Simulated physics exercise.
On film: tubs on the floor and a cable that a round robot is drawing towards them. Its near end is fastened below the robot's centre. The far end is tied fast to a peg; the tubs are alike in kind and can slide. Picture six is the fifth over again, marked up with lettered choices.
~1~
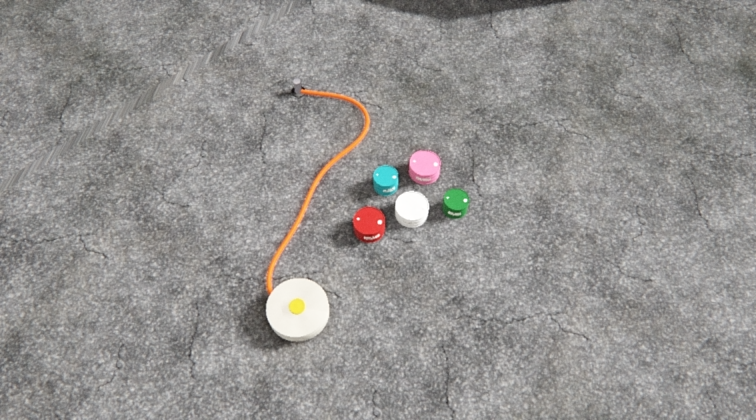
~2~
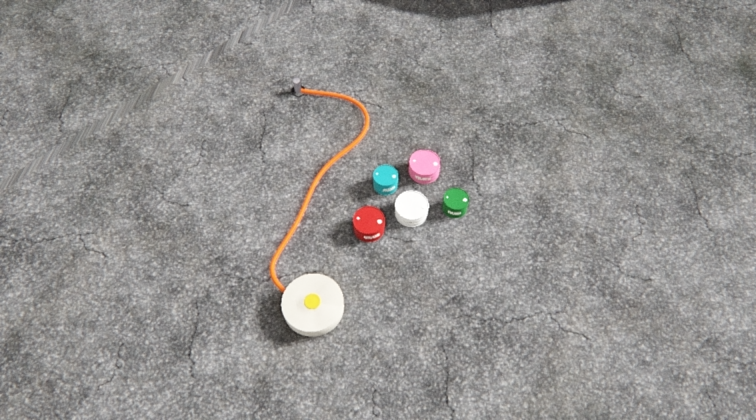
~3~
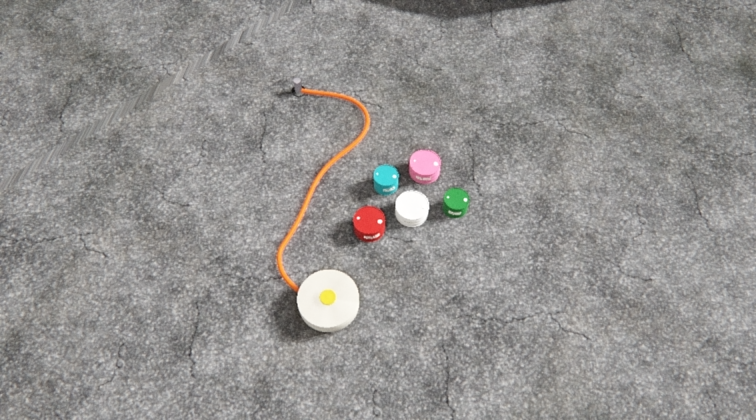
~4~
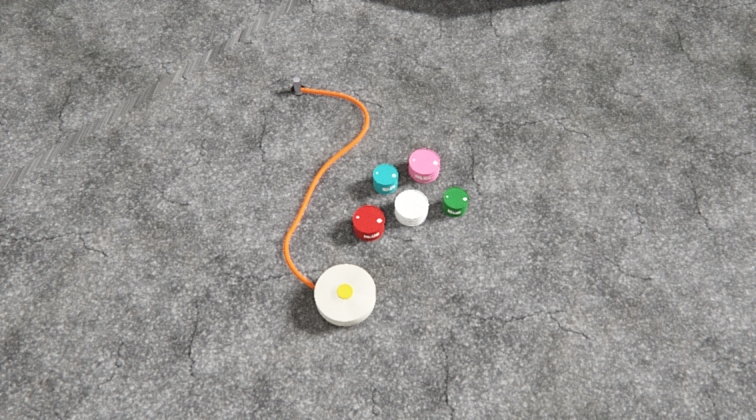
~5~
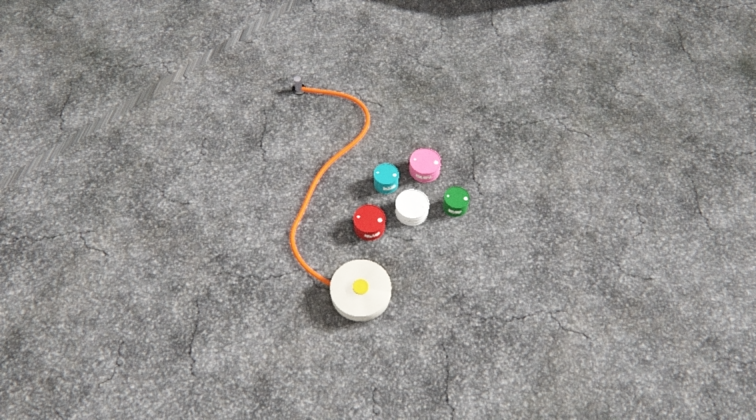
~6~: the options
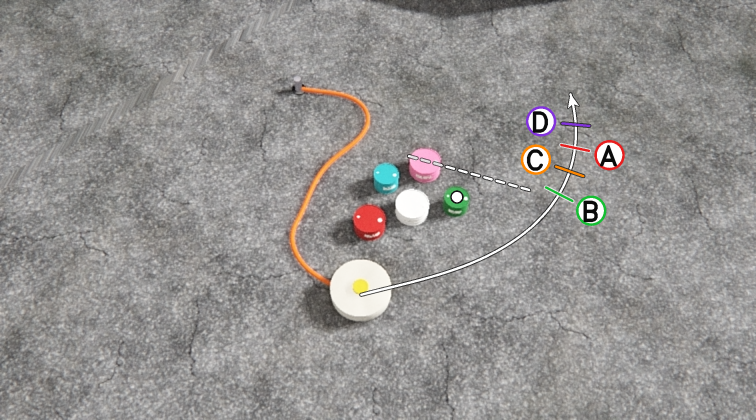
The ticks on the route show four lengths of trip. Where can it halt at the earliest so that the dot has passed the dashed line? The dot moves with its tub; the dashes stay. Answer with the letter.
Up to mark A.
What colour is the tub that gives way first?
The red one.
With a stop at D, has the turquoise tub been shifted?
Yes.
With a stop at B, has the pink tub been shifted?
No.
On the marked copy, A at (575, 148); B at (559, 194); C at (570, 171); D at (576, 125); the dashed line at (468, 173); the route from (361, 295) via (536, 223) to (571, 94); the white dot at (457, 197).
Taking A. A third of the way, robot (468, 261); green tub (456, 202).
Two thirds of the way, robot (550, 206); green tub (456, 202); red tub (384, 198); turquoise tub (387, 174).
When it is over, robot (578, 142); white tub (443, 168); green tub (471, 165); red tub (413, 163); pink tub (431, 144); turquoise tub (390, 151); the dot on the green tub is over the dashed line.
As for the rest, B leaves the dotted tub short, at (456, 200); C leaves the dotted tub short, at (464, 183); D does it too, but is farther than needed.
